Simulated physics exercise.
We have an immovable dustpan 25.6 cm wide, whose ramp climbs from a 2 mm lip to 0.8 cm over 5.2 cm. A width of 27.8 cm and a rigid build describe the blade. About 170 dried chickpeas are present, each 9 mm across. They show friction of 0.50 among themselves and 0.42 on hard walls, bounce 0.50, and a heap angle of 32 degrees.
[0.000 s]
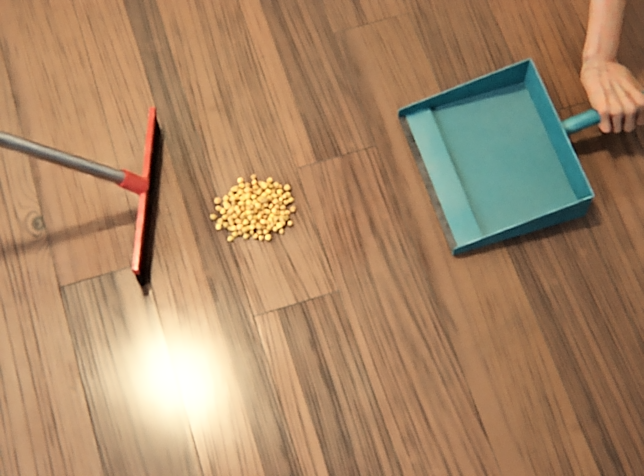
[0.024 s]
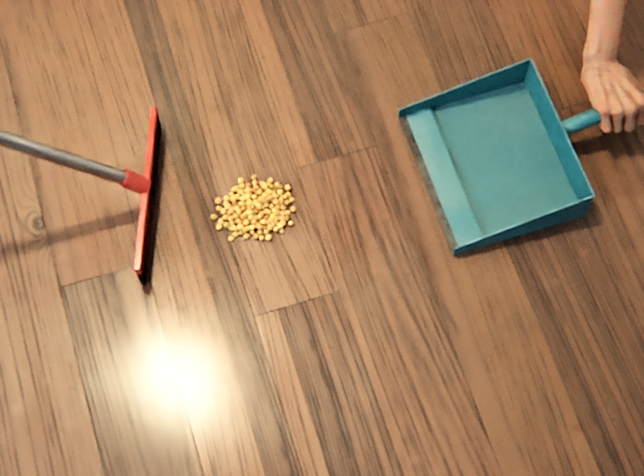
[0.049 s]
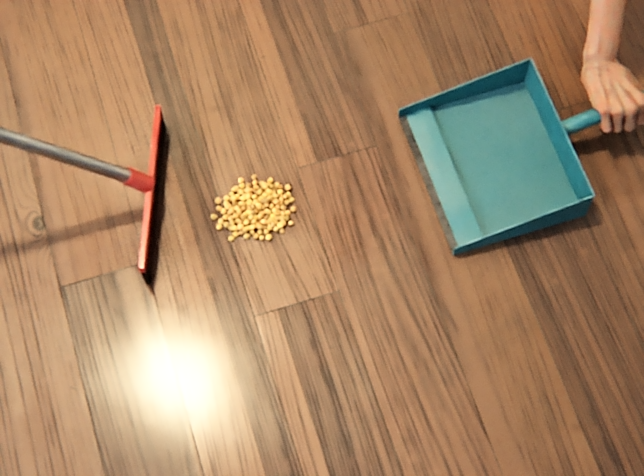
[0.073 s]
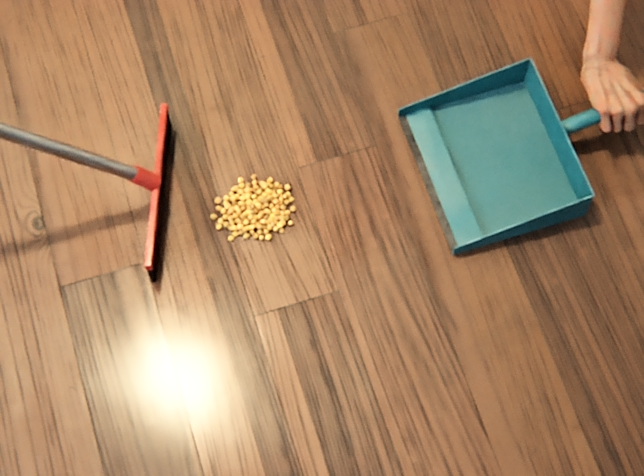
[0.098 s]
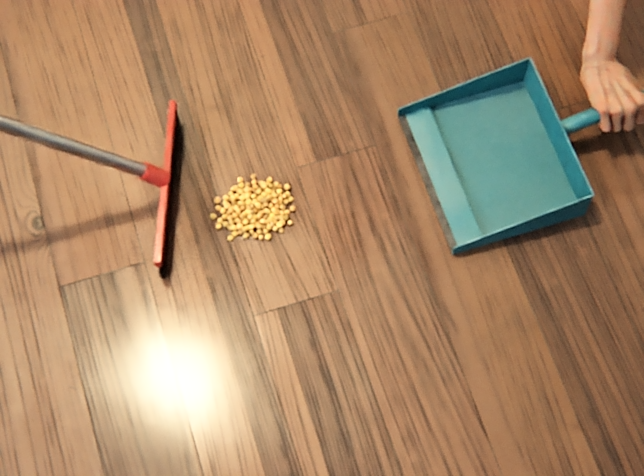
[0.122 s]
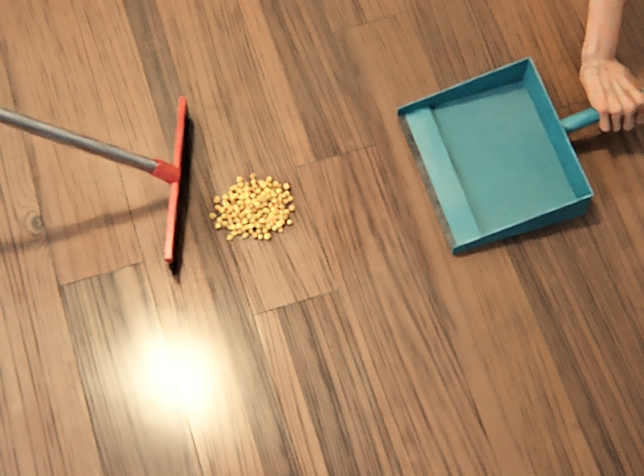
A red-edged blade on a grey handle slid a short way right across the wooden floor, nearing a small heap of yellow pieces that stayed put, while a hand held a blue dustpan still.
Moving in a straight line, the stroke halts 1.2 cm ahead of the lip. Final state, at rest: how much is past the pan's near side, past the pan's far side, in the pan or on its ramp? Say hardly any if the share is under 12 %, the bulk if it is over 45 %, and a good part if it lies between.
My prediction: Near side: Odds are it gets a meagre share. Far side: Odds are it gets a meagre share. Pan: Odds are it gets a meagre share.
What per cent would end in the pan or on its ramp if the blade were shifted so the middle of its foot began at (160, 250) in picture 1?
15 %.
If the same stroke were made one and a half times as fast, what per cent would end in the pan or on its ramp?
I'd put it at roughly 30 per cent.
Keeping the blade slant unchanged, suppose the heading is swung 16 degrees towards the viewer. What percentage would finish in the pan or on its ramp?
In that case around 15 per cent.
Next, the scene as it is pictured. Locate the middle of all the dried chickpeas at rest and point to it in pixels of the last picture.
Estimated resting centre: Around (403, 183).
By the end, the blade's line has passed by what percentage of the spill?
15 %.
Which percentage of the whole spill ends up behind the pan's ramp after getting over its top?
Estimate: About 0 %.
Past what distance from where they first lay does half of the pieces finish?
It works out to some 24 cm.
After 0.34 s, middle of the blade 22 cm from the lip; 0 % over the lip, far side 0 %, near side 0 %.
After 0.49 s, middle of the blade 11 cm from the lip; 0 % over the lip, far side 0 %, near side 0 %.
Then, at 0.76 s, middle of the blade 6 cm from the lip; 5 % over the lip, far side 0 %, near side 0 %.
At rest (1.1 s), near side 0 %, far side 0 %, pan 5 %, in front of the lip or behind the blade 95 %.
